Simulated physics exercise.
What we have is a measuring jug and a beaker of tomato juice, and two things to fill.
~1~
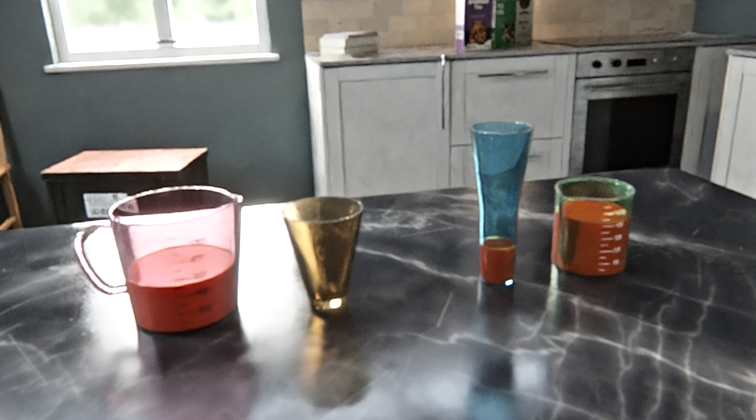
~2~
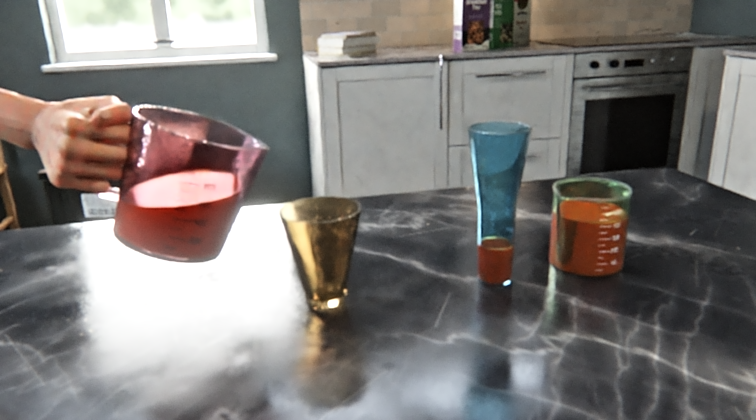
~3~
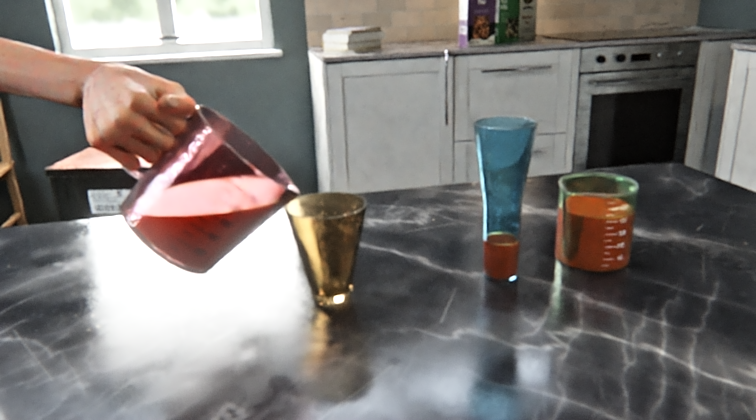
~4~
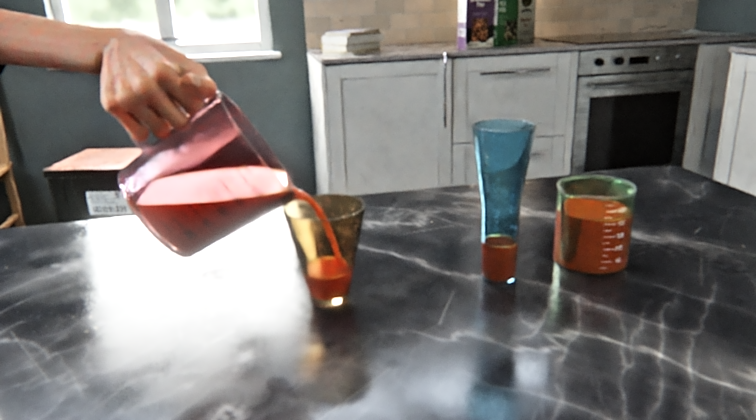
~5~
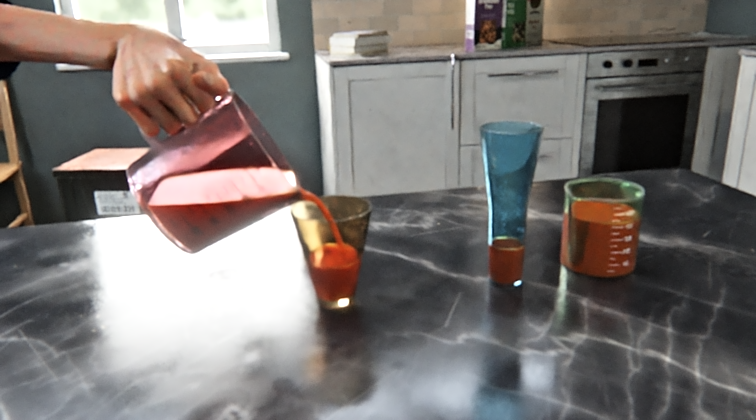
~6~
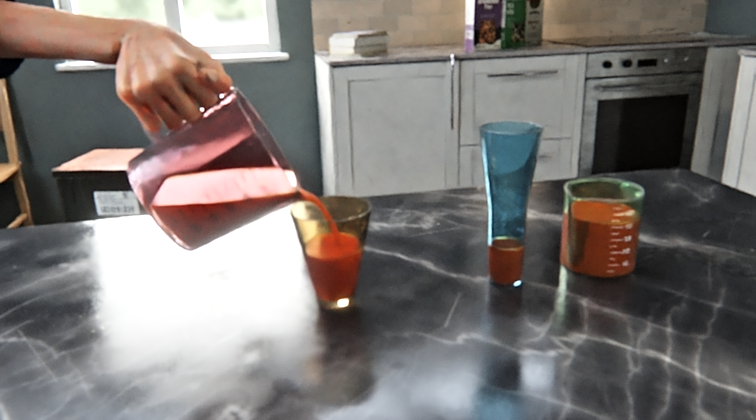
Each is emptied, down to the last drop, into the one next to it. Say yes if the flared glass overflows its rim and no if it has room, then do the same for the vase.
The flared glass ends up brimming over; the vase ends up brimming over.
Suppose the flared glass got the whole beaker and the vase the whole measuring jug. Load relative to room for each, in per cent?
About 130 % and 180 %.
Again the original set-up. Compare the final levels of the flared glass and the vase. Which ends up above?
The higher surface is in the one on the right.
A moment on, the flared glass is nearly full.
Further on, the flared glass is full to the brim and overflowed.
When it is over, the flared glass is full to the brim and overflowed; the vase is full to the brim and overflowed.
